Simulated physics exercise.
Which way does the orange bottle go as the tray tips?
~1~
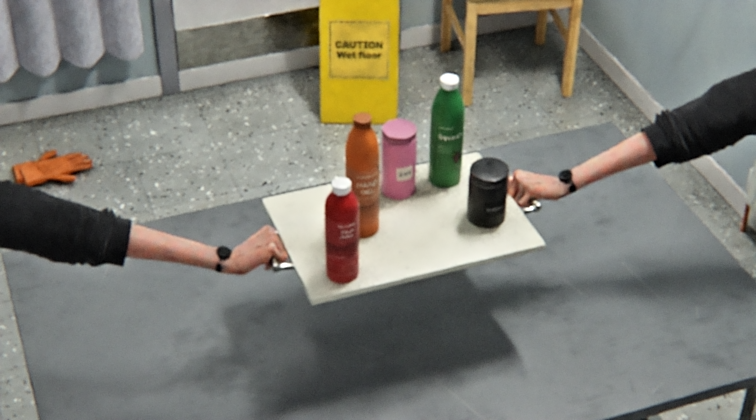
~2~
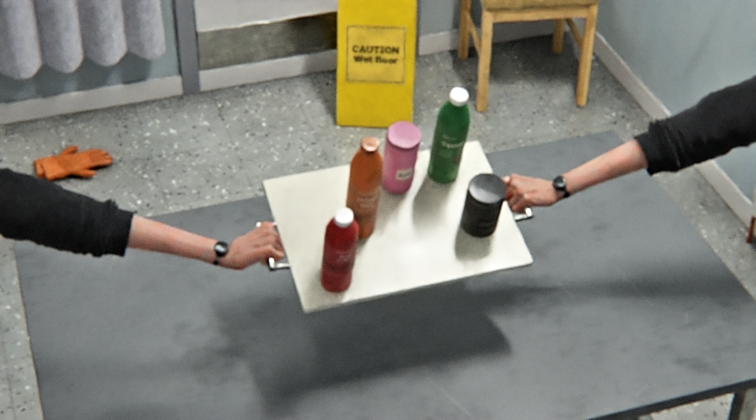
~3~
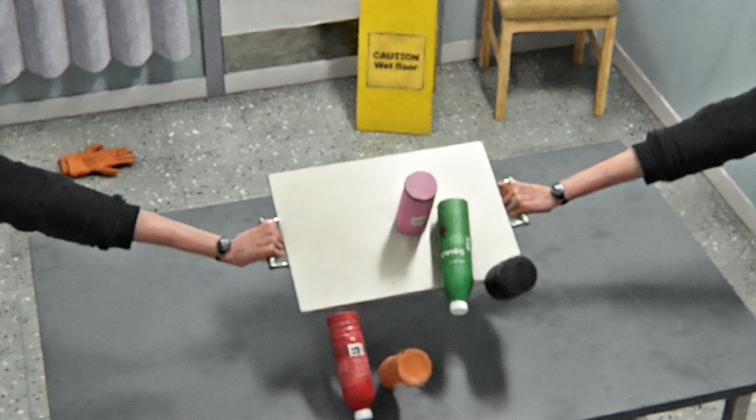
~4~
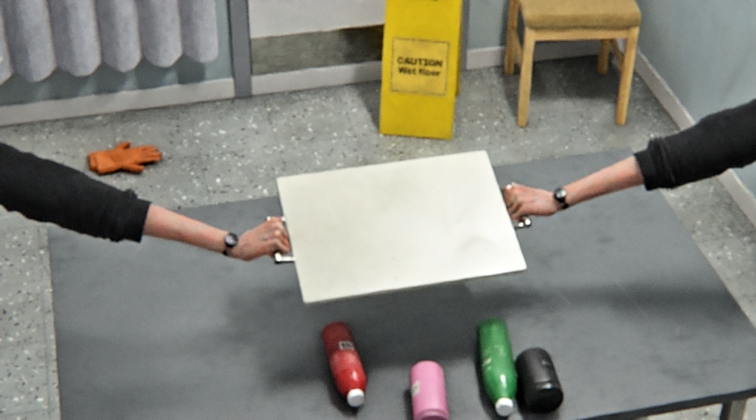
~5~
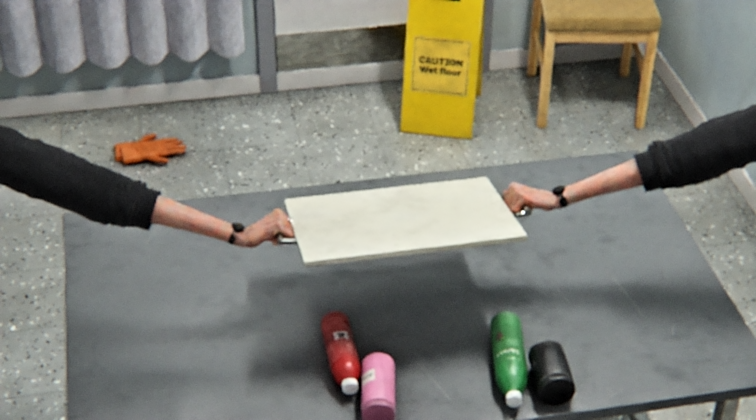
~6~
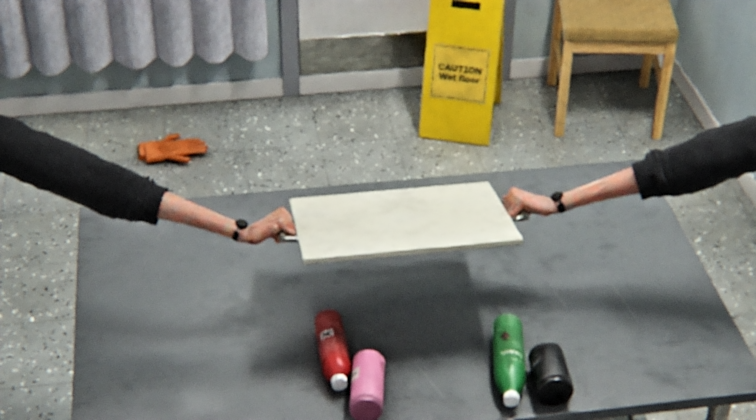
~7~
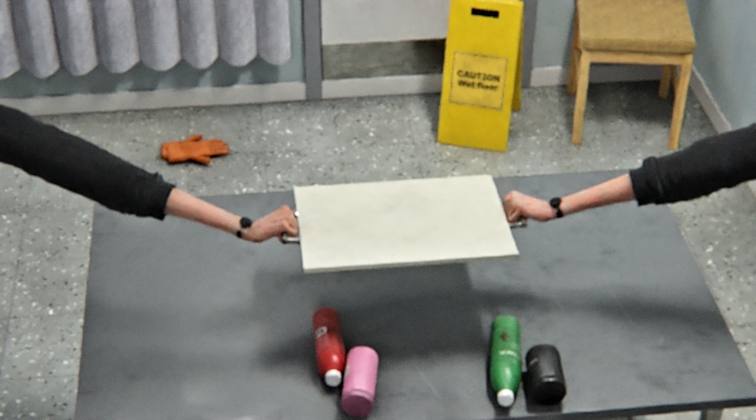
The orange bottle moves down, dropping off the near edge of the tray.
